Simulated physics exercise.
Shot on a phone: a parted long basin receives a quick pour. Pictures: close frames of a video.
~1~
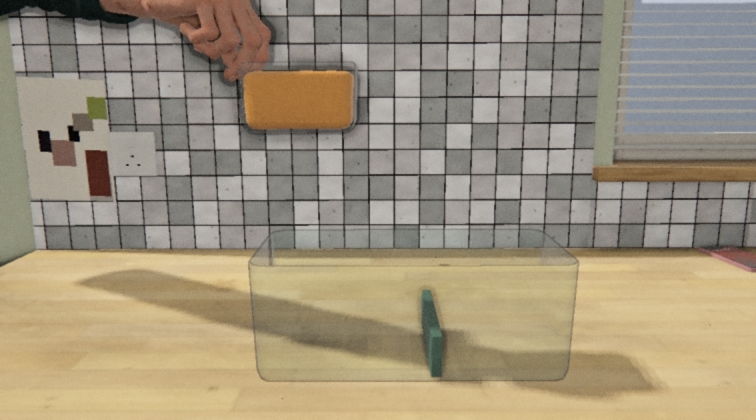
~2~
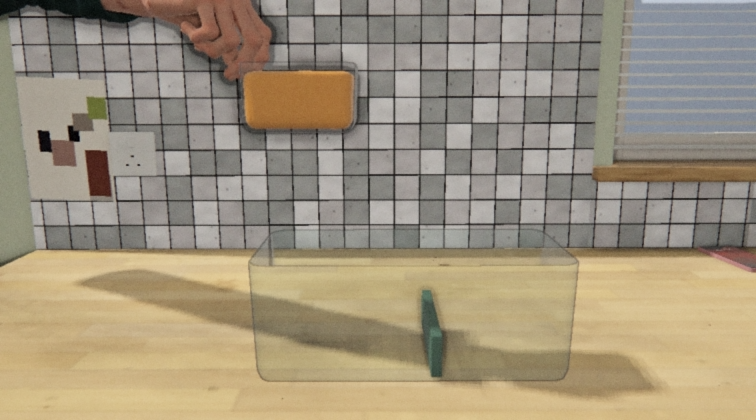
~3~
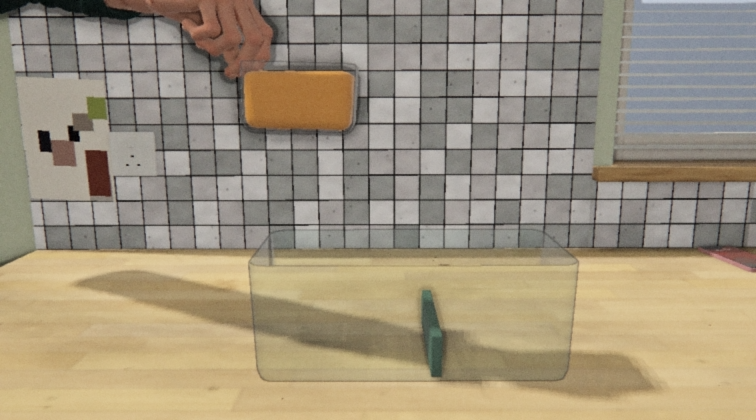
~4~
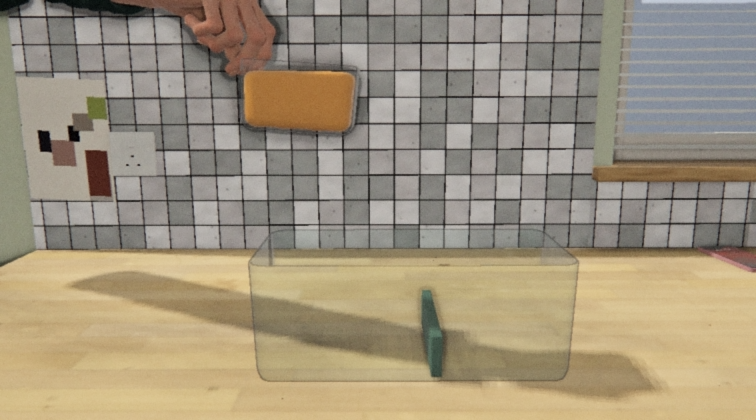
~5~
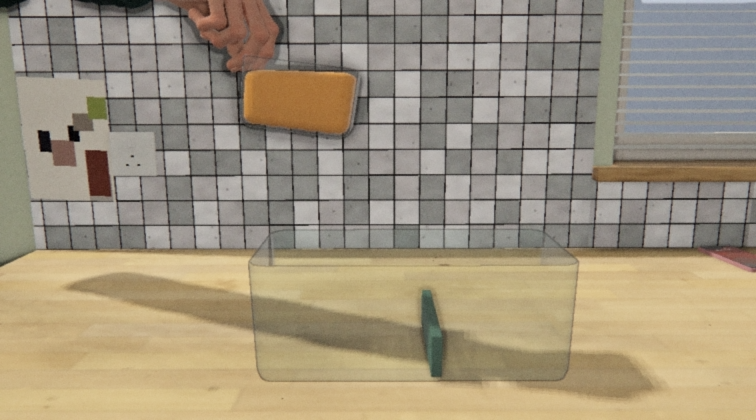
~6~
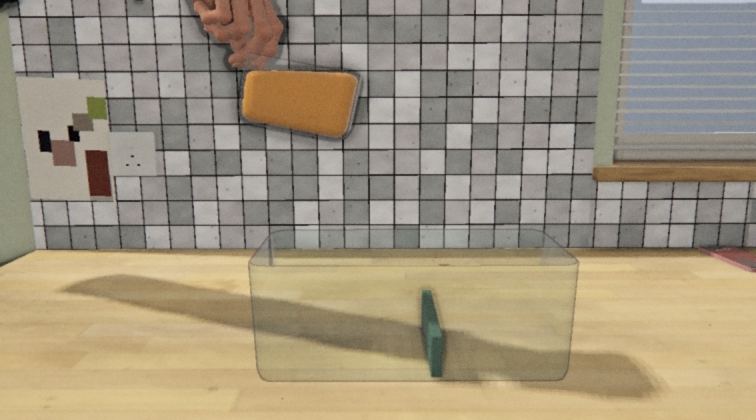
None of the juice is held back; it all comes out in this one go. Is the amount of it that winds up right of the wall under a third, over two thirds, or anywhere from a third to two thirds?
I expect what gathers right of the wall to fall within one third to two thirds.
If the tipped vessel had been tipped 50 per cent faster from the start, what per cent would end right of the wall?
It comes to about 40 per cent.
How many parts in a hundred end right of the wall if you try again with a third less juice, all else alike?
That works out to some 15 %.
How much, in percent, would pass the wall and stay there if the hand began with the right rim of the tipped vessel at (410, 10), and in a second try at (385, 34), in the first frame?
Estimate, in order: 90 and 75 per cent.
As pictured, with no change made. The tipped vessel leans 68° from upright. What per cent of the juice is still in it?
It still holds close to 55 per cent at that lean.
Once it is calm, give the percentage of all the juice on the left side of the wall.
45 in a hundred.
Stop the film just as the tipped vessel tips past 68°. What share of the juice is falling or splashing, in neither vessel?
Roughly 35 percent.
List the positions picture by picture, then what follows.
In the first frame, it leans 0°; its right rim is at (355, 66); the juice meets the walls at (251, 75) and (354, 75); the long basin's rim runs from (261, 248) to (560, 247); the wall's top is at (431, 312).
In the second frame, it leans 0°; its right rim is at (355, 66); the juice meets the walls at (251, 75) and (354, 75).
In the third frame, it leans 2°; its right rim is at (356, 68); the juice meets the walls at (252, 75) and (354, 75).
In the fourth frame, it leans 4°; its right rim is at (357, 70); the juice meets the walls at (253, 75) and (355, 76).
In the fifth frame, it leans 7°; its right rim is at (358, 73); the juice meets the walls at (254, 75) and (356, 76).
In the sixth frame, it leans 11°; its right rim is at (360, 77); the juice meets the walls at (254, 75) and (357, 77).
A moment on, the tilt is 68° and 54 per cent is still to pour, 8 is left of the wall and 0 right of it.
Next, the tilt is 98° and 11 per cent is still to pour, 25 is left of the wall and 52 right of it.
Then the tilt is 100° and 2 per cent is still to pour, 42 is left of the wall and 53 right of it.
Later the tilt is 100° and 0 per cent is still to pour, 46 is left of the wall and 53 right of it.
In the end 46 per cent lies left of the wall, 53 right of it and 1 outside.
